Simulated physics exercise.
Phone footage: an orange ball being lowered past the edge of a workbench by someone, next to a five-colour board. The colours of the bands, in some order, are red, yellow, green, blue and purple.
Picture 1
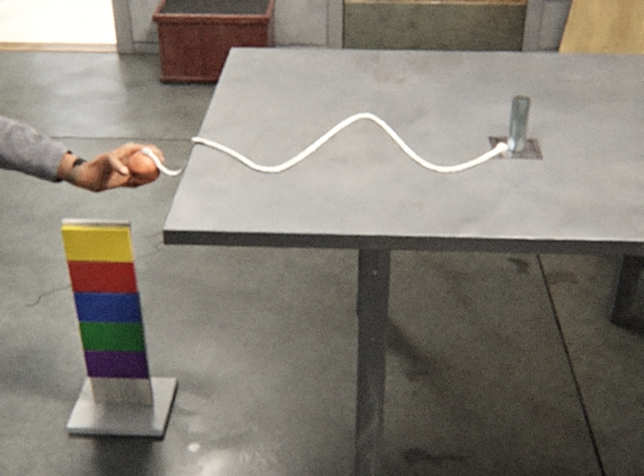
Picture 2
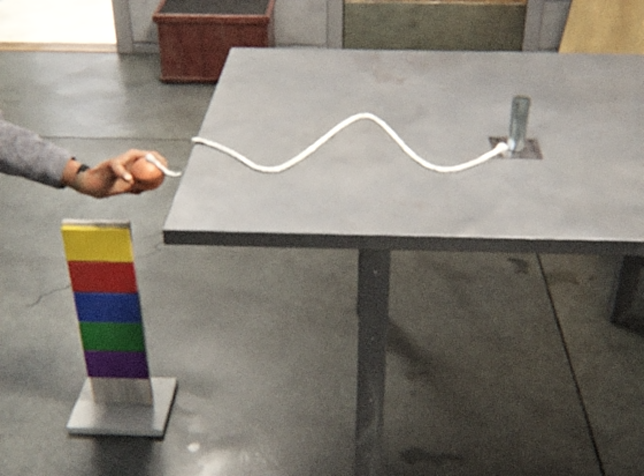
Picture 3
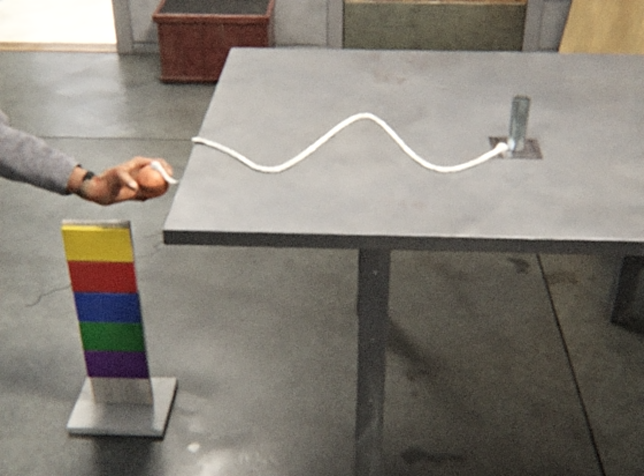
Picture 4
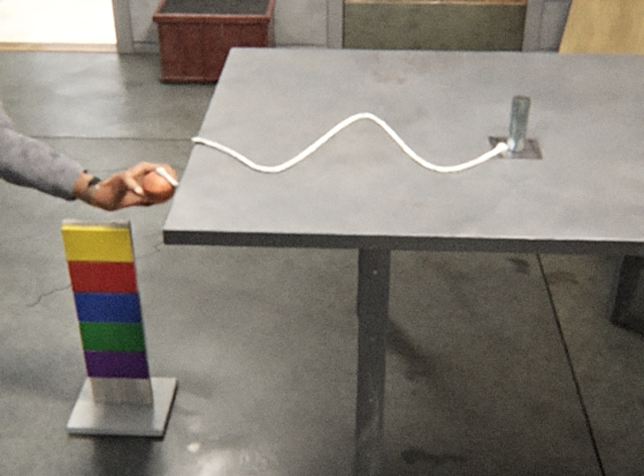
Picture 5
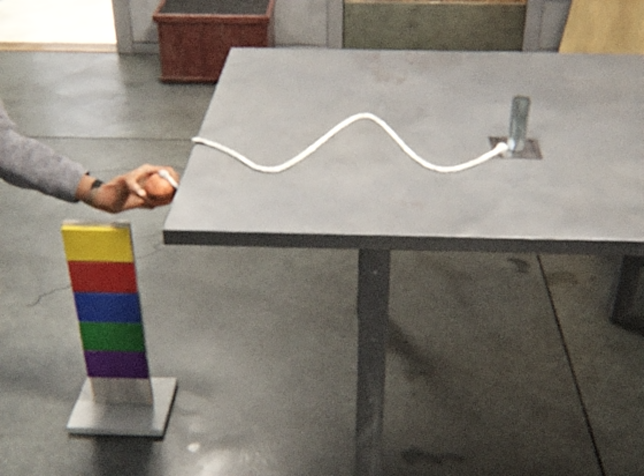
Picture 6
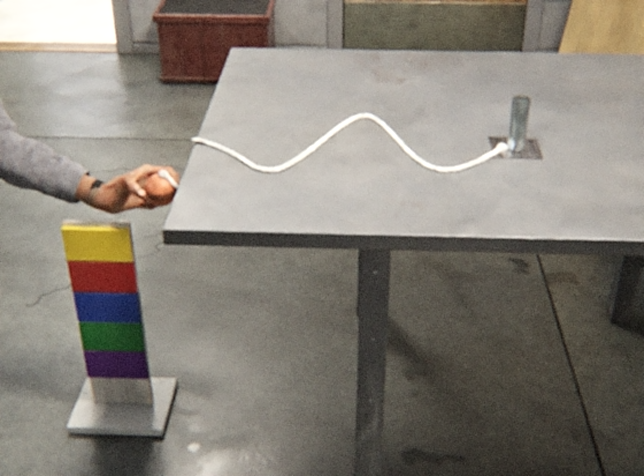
A hand holding an orange ball beside a grey table, moving slightly right and down, then staying still near a wavy white cord.
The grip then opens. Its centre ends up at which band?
At the purple one.
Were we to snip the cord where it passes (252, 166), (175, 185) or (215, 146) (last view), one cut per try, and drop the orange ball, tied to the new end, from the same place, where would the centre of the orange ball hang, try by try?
Taking the tries in order gives (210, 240), (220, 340) and (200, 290).
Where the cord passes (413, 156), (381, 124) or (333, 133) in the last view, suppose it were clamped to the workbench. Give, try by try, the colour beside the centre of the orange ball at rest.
Result per try, in sequence: Green / blue / red.
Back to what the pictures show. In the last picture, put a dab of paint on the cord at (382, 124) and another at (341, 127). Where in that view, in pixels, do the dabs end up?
At (298, 139), then (233, 137).
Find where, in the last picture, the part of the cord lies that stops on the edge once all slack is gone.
It's the bit near (322, 141).
Soon after, ball near (197, 352); level with green.
Then, ball near (233, 367); level with purple.
At rest, ball near (220, 369); level with purple. Its middle rests at the purple band.
